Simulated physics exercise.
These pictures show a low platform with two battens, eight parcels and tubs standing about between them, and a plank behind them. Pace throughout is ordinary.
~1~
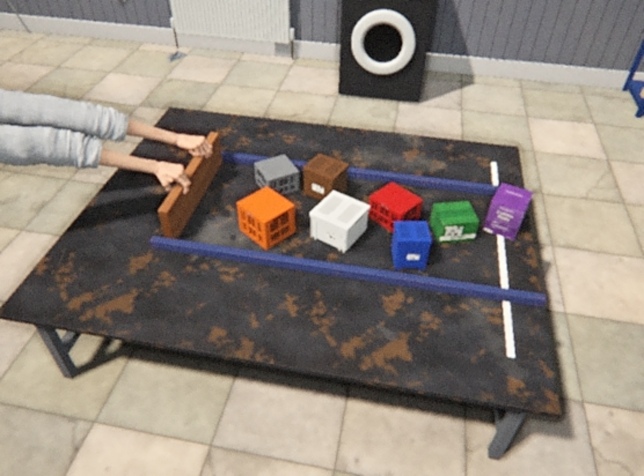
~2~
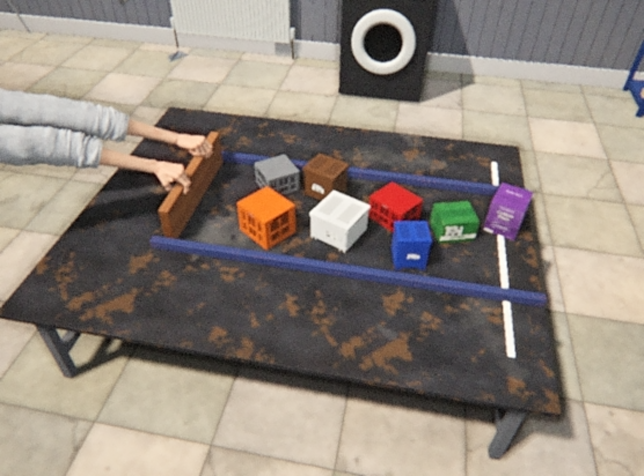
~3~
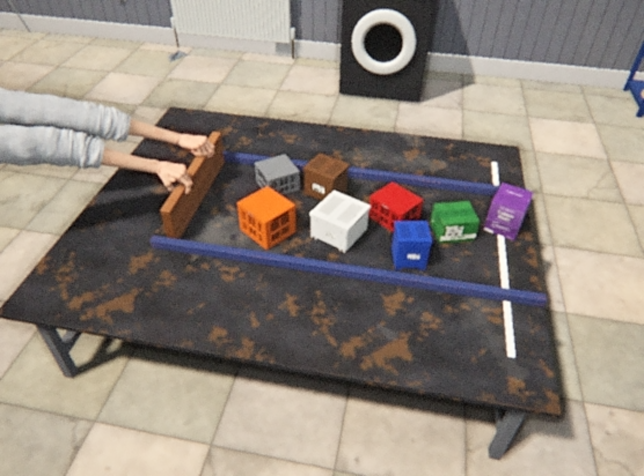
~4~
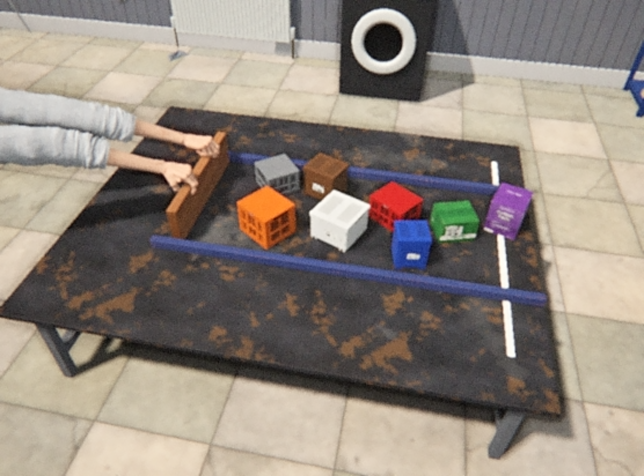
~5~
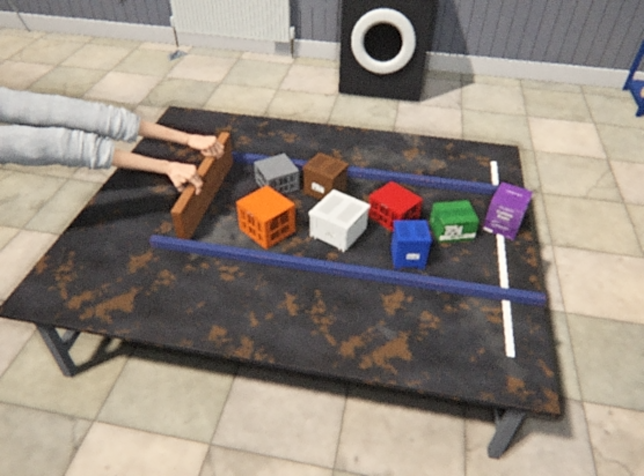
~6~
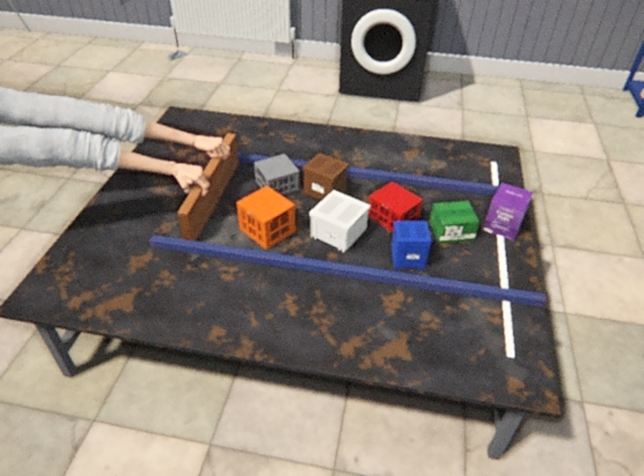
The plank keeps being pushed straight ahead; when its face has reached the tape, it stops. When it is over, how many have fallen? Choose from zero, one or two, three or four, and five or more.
When it is over, five or more have fallen.
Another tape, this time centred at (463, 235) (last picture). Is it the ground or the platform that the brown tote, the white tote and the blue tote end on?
In the end the brown tote keeps its place, the white tote keeps its place and the blue tote drops.
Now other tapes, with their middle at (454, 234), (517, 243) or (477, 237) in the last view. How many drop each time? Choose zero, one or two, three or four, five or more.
Going through the places as listed, I'd say three to four, then five or more, then 5 or more.
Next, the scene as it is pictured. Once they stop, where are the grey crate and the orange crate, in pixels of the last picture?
I'd put one at around (520, 216) and the other at around (529, 245).
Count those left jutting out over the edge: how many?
The tally is 2.
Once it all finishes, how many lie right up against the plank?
So the total is 2.
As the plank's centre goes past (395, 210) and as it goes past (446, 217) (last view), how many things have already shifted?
First 8, then 8.
Soon after, none off yet; purple box at rest near (508, 211); green parcel at rest near (454, 222); blue tote at rest near (410, 245).
Then, none off yet; purple box moved a little near (515, 213); green parcel moved about its own width near (496, 242); blue tote moved well along near (470, 259).
Further on, two off so far; purple box on the ground near (553, 300); green parcel falling near (558, 291); blue tote moved well along near (552, 274).
At rest, the number that fall off is five or more; fallen, brown tote, white tote, red crate, blue tote, green parcel and purple box.
